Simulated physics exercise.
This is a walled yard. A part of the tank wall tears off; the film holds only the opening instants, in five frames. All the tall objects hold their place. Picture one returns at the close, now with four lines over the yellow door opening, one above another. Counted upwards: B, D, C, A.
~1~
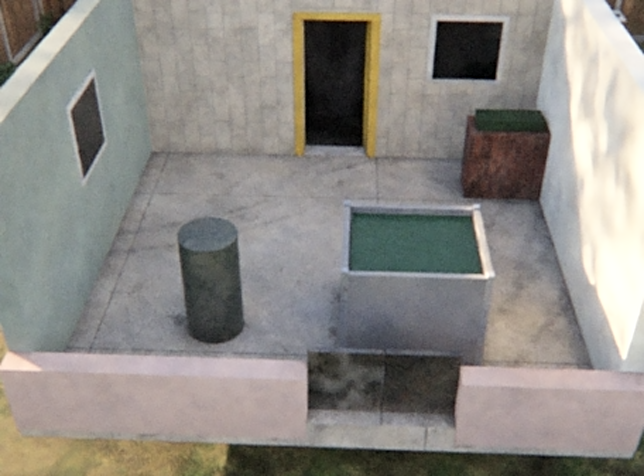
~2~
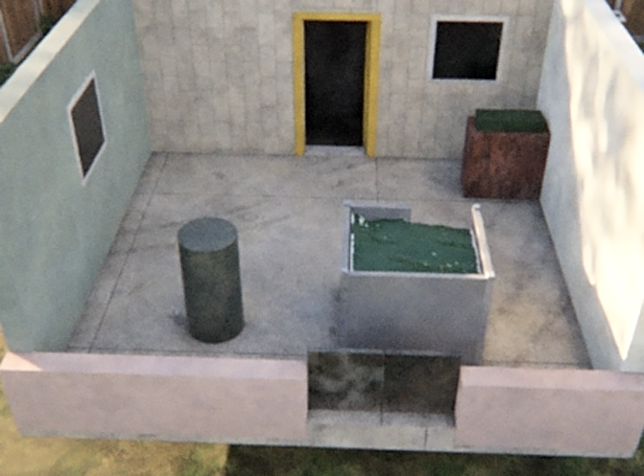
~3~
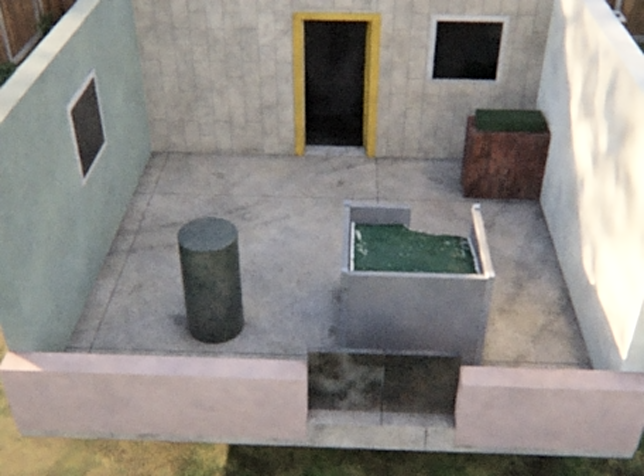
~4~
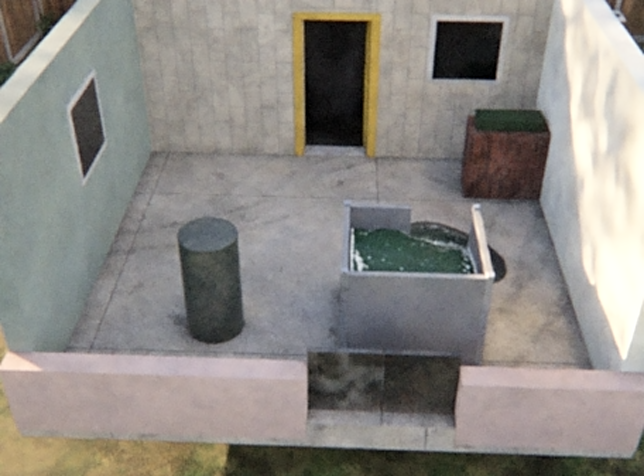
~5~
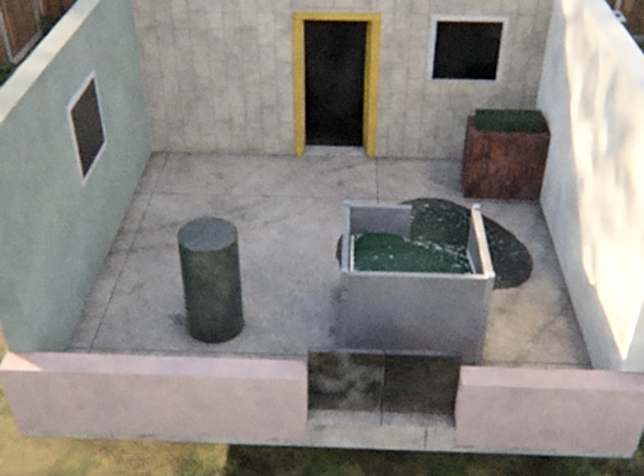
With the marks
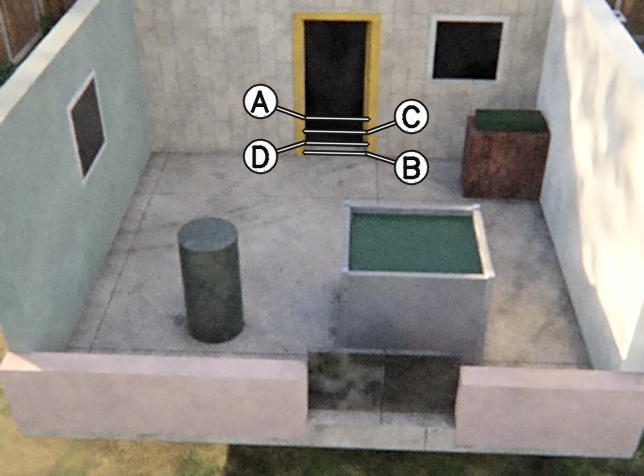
In a walled yard, green water drops inside a grey tank and spreads across the ground behind it.
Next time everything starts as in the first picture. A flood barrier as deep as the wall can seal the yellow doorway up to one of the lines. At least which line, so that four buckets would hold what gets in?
The limit is D.
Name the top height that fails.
B.
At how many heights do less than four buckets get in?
Three of them.
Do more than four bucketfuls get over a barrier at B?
Yes, that goes wrong.
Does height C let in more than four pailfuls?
No, that is safe.
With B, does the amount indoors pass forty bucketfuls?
No, less.
On the marked copy, A at (336, 118); B at (335, 153); C at (336, 131); D at (335, 143); from the bottom up B, D, C, A.
If A is chosen, nothing gets over.
If B is chosen, some 15 bucketfuls get in.
If C is chosen, nothing gets over.
If D is chosen, a bucket or two gets in.
